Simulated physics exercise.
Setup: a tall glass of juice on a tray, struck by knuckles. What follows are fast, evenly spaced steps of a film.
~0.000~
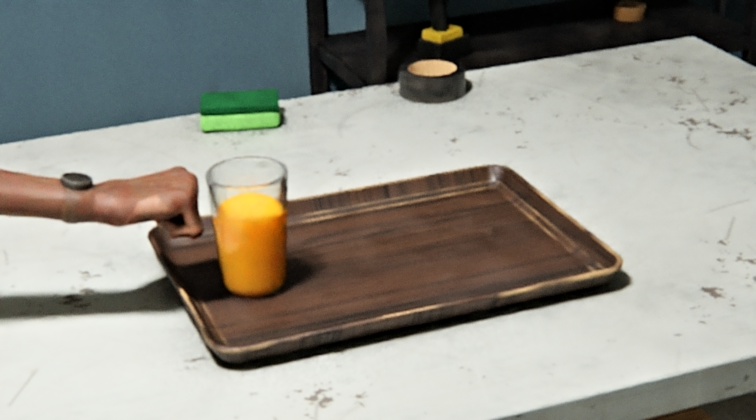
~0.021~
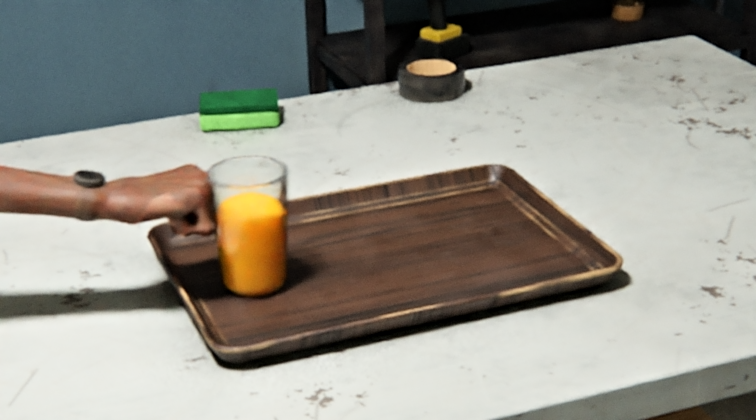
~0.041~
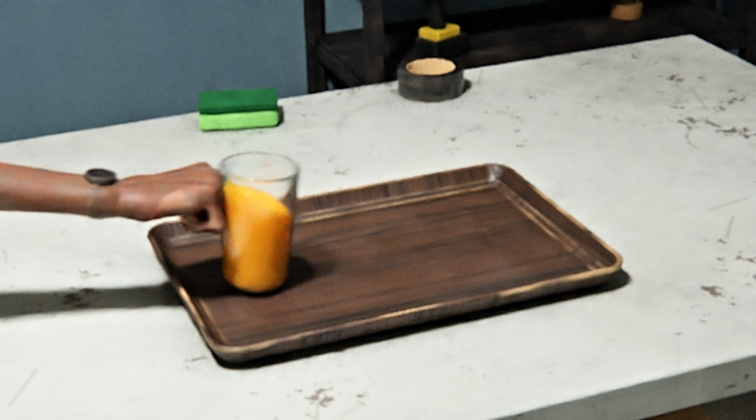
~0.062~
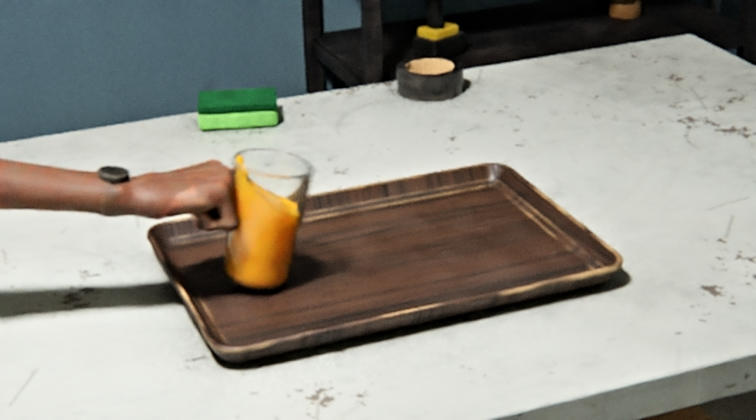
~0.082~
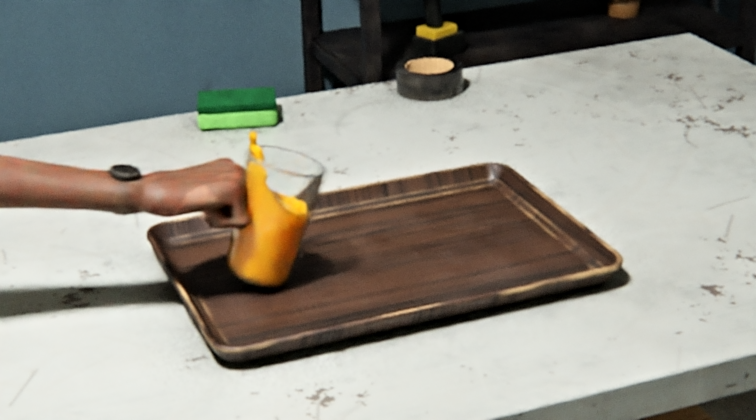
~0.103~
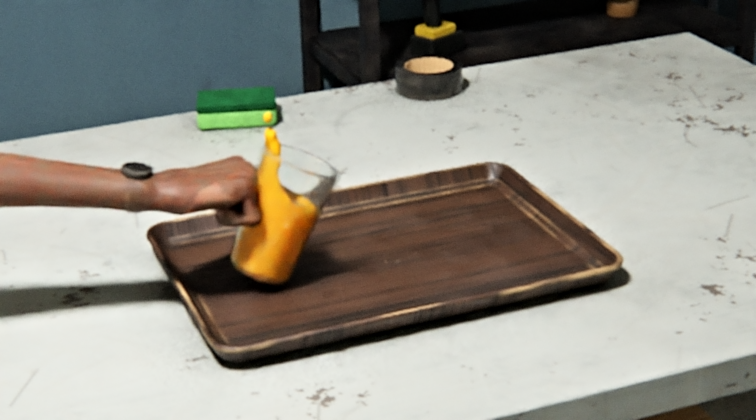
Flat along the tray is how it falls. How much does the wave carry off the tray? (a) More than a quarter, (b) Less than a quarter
More than a quarter (a).
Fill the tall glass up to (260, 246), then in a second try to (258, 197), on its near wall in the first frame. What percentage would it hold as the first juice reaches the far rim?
50 % and 45 %.
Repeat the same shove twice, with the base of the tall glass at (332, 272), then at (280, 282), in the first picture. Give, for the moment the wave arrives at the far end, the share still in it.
Near 65 % and 50 %.
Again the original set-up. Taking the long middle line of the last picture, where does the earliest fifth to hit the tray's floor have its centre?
(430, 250).
A moment on, the tall glass lies on its side and 97 per cent is in the glass, 0 on the tray and 3 above or beyond its rim.
Next, the tall glass lies on its side and 52 per cent is in the glass, 42 on the tray and 6 above or beyond its rim.
Then the tall glass lies on its side and 27 per cent is in the glass, 56 on the tray and 17 above or beyond its rim.
Later the tall glass lies on its side and 14 per cent is in the glass, 49 on the tray and 37 above or beyond its rim.
At rest 63 per cent is held by tray and glass, 37 is off the tray.
